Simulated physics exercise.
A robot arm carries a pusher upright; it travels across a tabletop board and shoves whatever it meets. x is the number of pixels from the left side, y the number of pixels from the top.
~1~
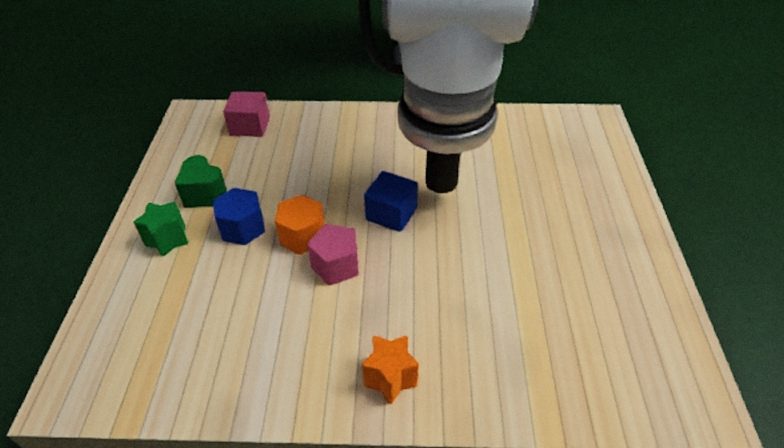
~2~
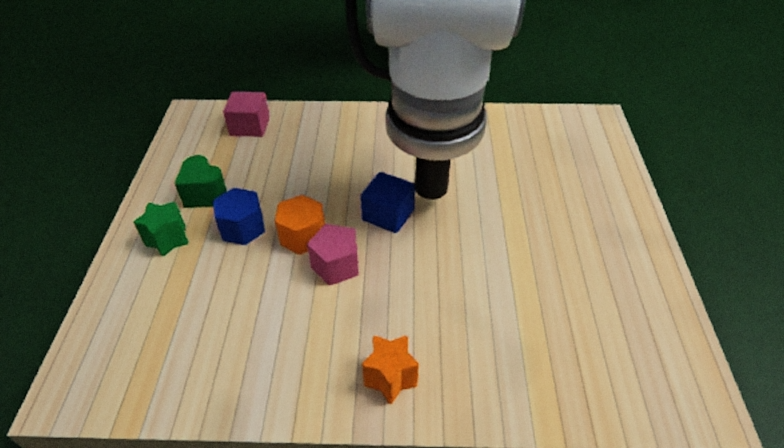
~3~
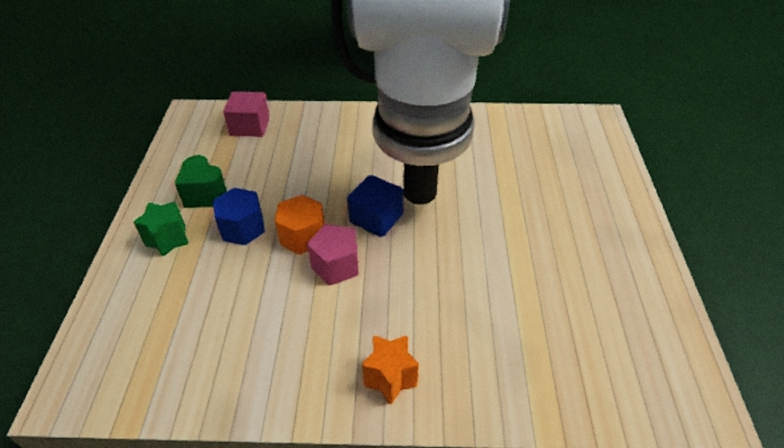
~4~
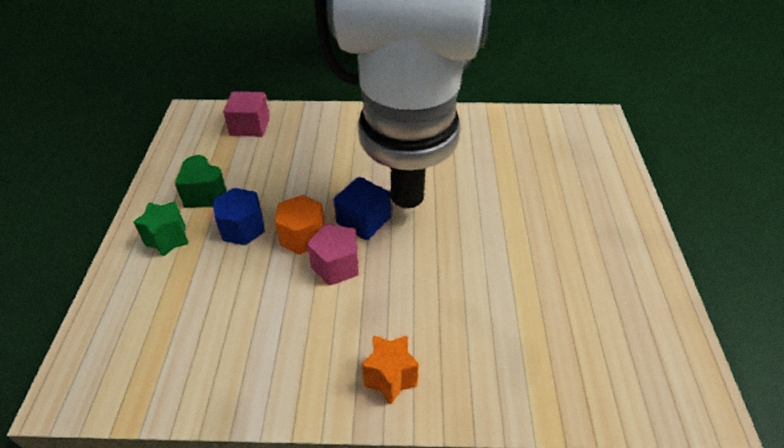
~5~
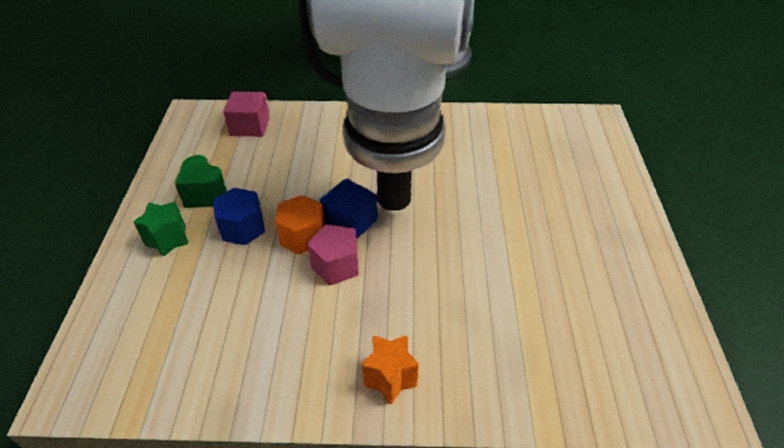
Robot arm with a black pusher nudging a blue cube left across a wooden board, up beside orange and pink blocks.
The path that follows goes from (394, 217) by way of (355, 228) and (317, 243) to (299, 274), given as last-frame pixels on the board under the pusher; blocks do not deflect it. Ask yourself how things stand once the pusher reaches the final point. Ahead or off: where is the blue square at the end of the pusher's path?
As far as I can tell, the blue square has dropped away to the side or behind.
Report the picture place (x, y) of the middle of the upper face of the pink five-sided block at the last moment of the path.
Just about (328, 269).
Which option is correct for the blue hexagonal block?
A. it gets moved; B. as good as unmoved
My answer is option A.
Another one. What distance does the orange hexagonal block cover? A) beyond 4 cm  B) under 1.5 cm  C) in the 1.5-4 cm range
The correct letter is A.
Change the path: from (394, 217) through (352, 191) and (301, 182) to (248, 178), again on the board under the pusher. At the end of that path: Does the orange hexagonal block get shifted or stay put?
Shifted.
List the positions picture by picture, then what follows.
Pusher's lower end at (441, 183); blue hexagonal block at (236, 204); orange hexagonal block at (299, 212); pink five-sided block at (334, 241); blue square at (391, 188), in the first frame.
Pusher at (431, 188); blue square at (388, 189), in the second frame.
Pusher at (420, 193); blue square at (376, 193), in the third frame.
Pusher at (408, 197); blue square at (362, 195), in the fourth frame.
Pusher at (394, 200); blue hexagonal block at (236, 204); orange hexagonal block at (299, 212); pink five-sided block at (334, 241); blue square at (348, 197), in the fifth frame.
What follows on the original path. One third of the way, pusher at (353, 211); blue hexagonal block at (233, 203); orange hexagonal block at (269, 218), turned 20° anticlockwise; blue square at (309, 197), turned 35° clockwise.
Two thirds of the way, pusher at (313, 226); blue hexagonal block at (222, 199); orange hexagonal block at (234, 231), turned 35° anticlockwise; pink five-sided block at (327, 246), turned 30° anticlockwise; blue square at (278, 203), turned 60° clockwise.
At the end, pusher at (296, 257); blue hexagonal block at (222, 199); orange hexagonal block at (233, 231), turned 40° anticlockwise; pink five-sided block at (328, 269), turned 85° anticlockwise; blue square at (276, 205), turned 75° clockwise.
